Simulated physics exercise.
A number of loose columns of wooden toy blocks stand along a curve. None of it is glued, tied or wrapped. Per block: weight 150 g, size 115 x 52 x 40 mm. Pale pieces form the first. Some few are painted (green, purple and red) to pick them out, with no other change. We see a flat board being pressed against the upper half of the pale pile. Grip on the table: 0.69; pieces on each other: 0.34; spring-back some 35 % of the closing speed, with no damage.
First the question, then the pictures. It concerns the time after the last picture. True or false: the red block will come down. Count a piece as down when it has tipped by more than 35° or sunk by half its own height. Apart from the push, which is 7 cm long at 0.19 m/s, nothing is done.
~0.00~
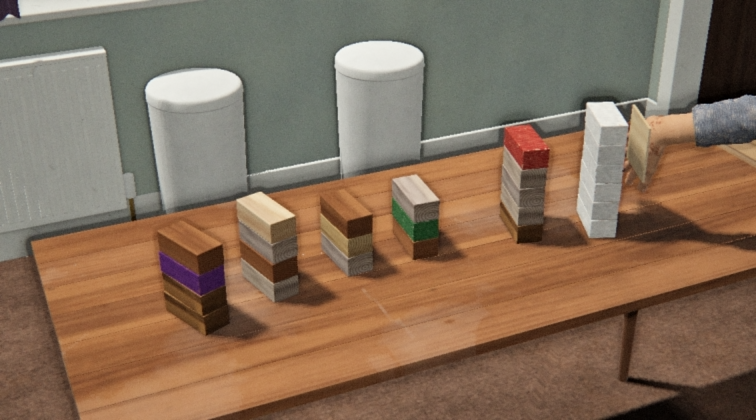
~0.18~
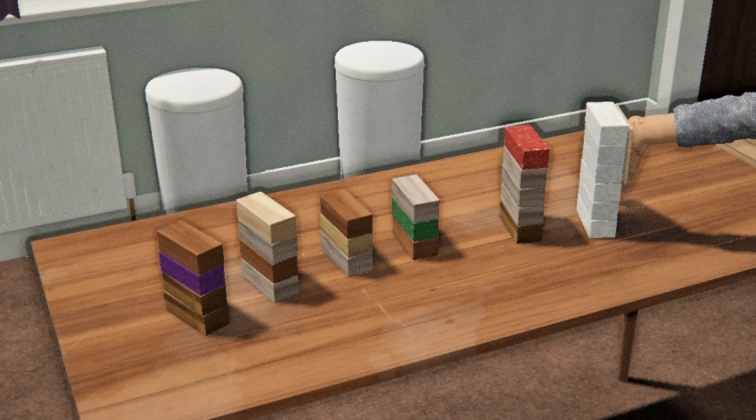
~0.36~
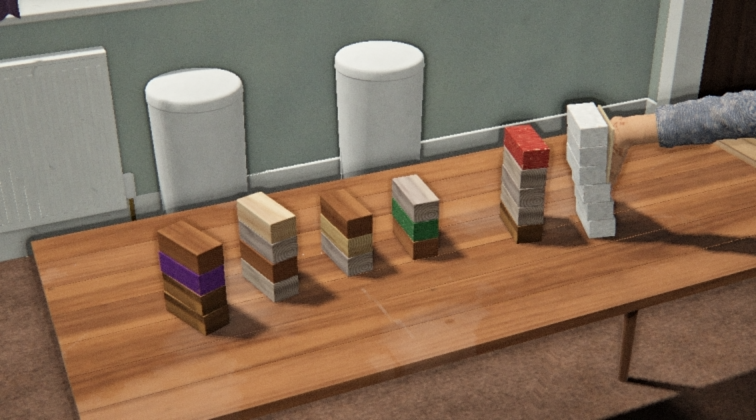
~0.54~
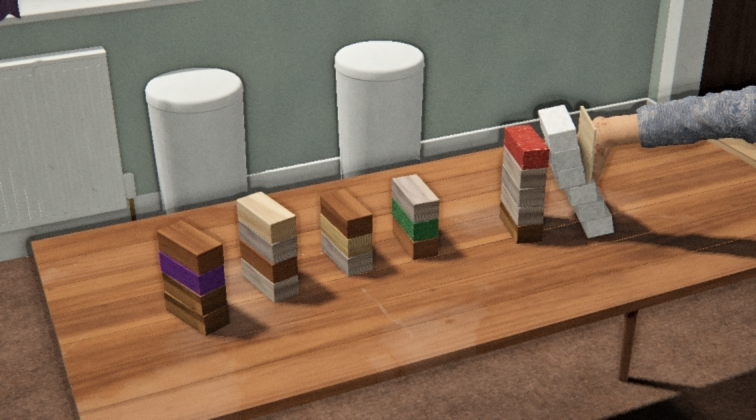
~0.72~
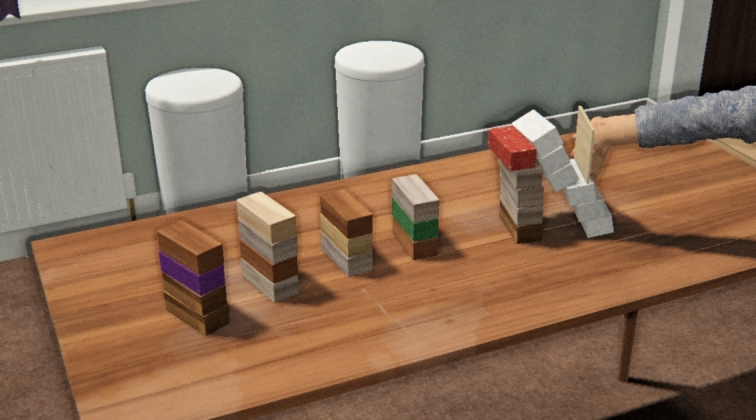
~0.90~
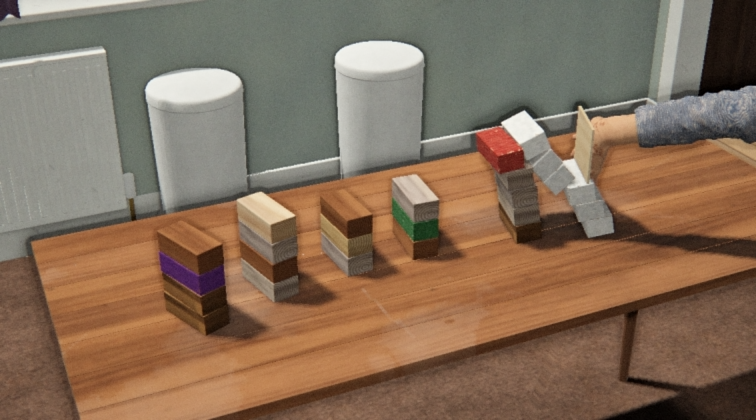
True.
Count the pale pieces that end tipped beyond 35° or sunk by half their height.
The answer is 3 pale pieces.
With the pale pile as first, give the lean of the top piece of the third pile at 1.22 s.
The top piece is tilted around 0°.
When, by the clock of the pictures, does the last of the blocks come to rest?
1.5 s, give or take.
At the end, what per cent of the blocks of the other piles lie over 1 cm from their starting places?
35 % shifted.
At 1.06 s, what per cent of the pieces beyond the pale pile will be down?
By that time it is 0 percent.
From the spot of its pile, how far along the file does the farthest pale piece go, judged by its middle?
Some 20 cm.
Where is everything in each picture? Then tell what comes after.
In the first picture (each place is the centre of the face we see best), board (648, 149) 38 mm short; red block (527, 137); purple block (179, 274); green block (426, 231); the others all in place.
The second picture shows board (630, 149) 4 mm short; red block (527, 137).
The third picture shows board (611, 149) 30 mm in, top of the pale pile leaning 5°; red block (527, 137); the others all in place.
The fourth picture shows board (594, 150) 6 cm in, top of the pale pile leaning 13°; red block (527, 137); the others all in place.
The fifth picture shows board (591, 150) 7 cm in, stopped, top of the pale pile leaning 29°; red block (512, 138) moved 28 mm; 2 have shifted.
The sixth picture shows board (591, 150) 7 cm in, stopped, top of the pale pile leaning 25°; red block (499, 140) tilted 7°; green block (426, 231); purple block (179, 274); 5 have shifted.
By 1.06 s, 3 of the pale pile down; none of the 19 other blocks down, 5 disturbed; red block tilted 23°, 17 mm lower.
By 1.22 s, 3 of the pale pile down; 5 of the 19 other blocks down; red block tilted 35°, 8 cm lower; green block moved 5 mm.
When it is over (1.8 s), 3 of the pale pile down; 6 of the 19 other blocks down; red block 11 cm lower; green block moved 22 mm; purple block unmoved. In pixels of the last frame, middles, red block near (431, 203), green block near (404, 219).
